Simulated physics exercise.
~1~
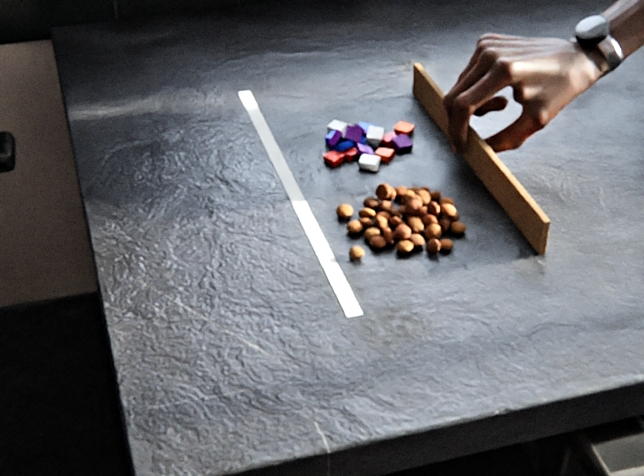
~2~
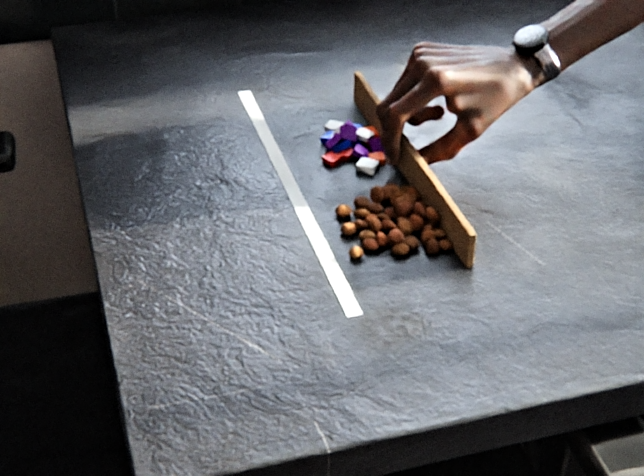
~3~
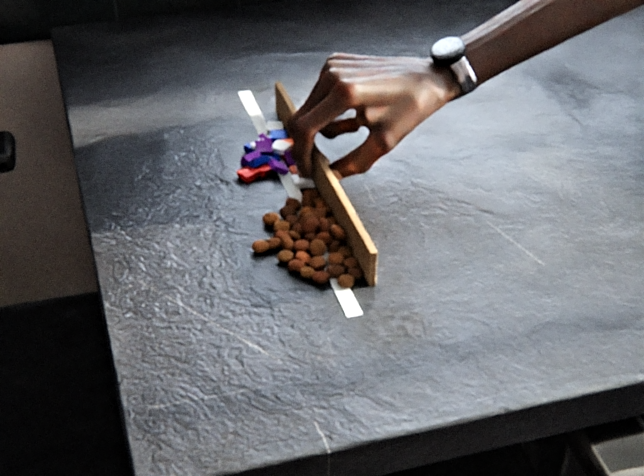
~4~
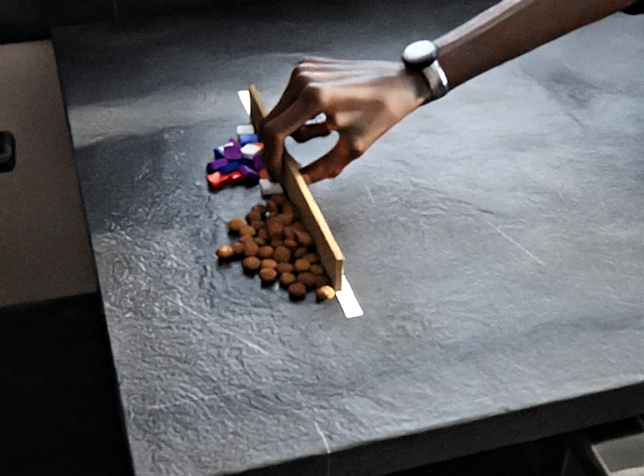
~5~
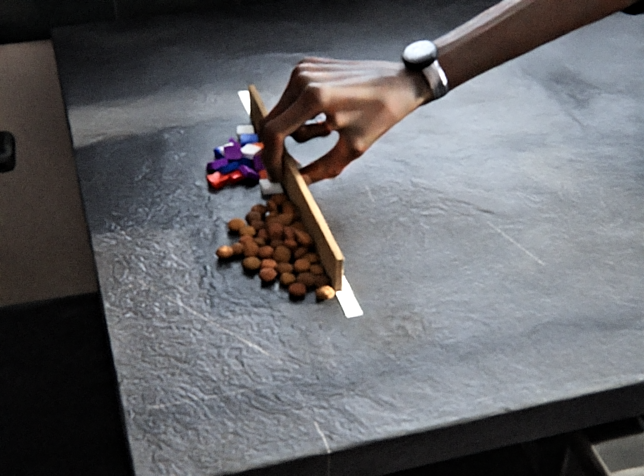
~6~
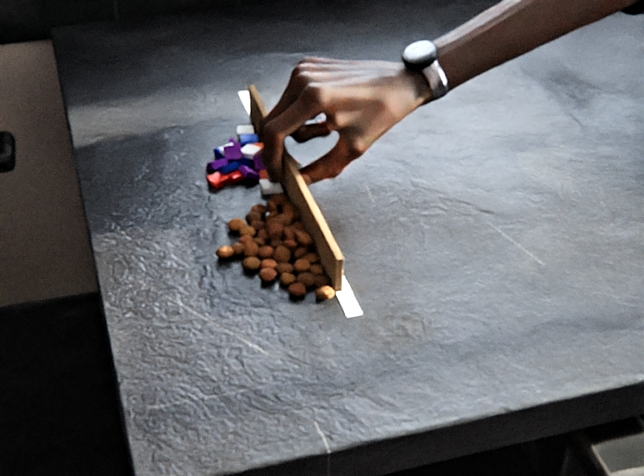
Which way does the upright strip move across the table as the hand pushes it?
It moves to the left, pushing the two small piles along before it stops at the white tape.
